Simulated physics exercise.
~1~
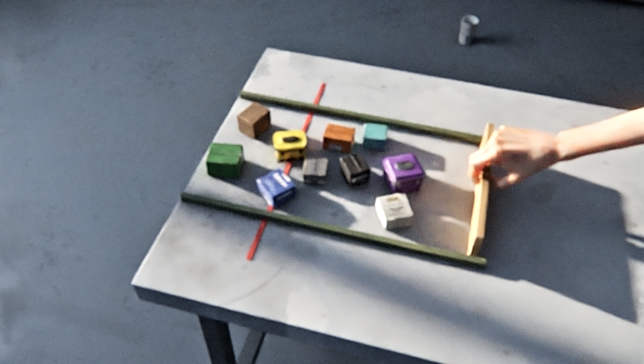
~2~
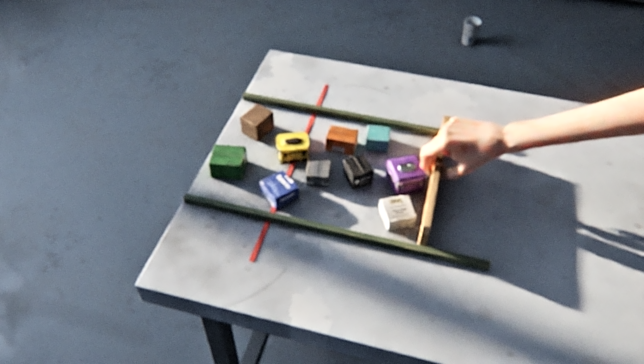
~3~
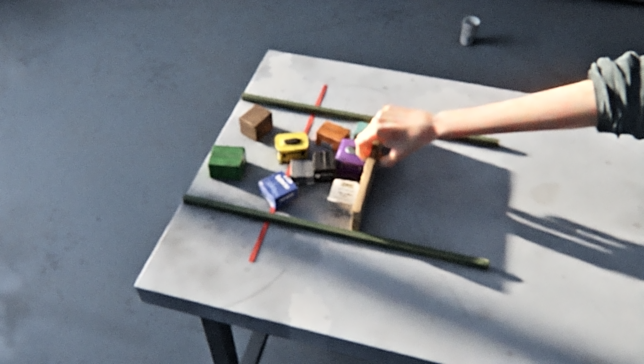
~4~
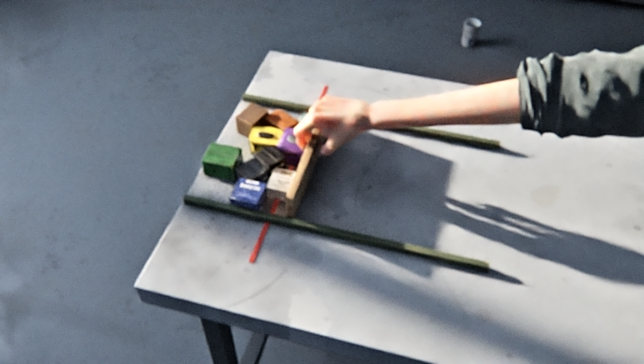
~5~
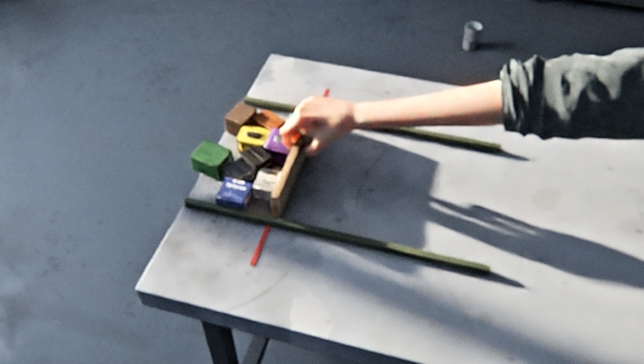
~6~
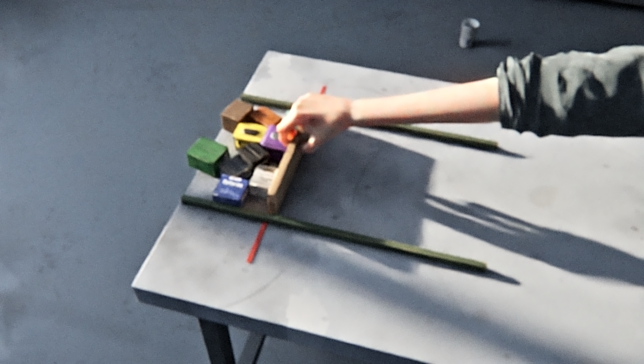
At the start, a hand holds an upright wooden board at the right of a grey table, where colourful blocks lie scattered between two long dark green strips. The hand slides the board left, bringing it close to the purple and white blocks while the rest stay put. It pushes on, gathering those two against the black and grey ones. The growing cluster is swept across the red line toward the table's left end, with the green and brown blocks at its front. The board slows and stops near the line, and the blocks rest bunched together at the edge, none having fallen.
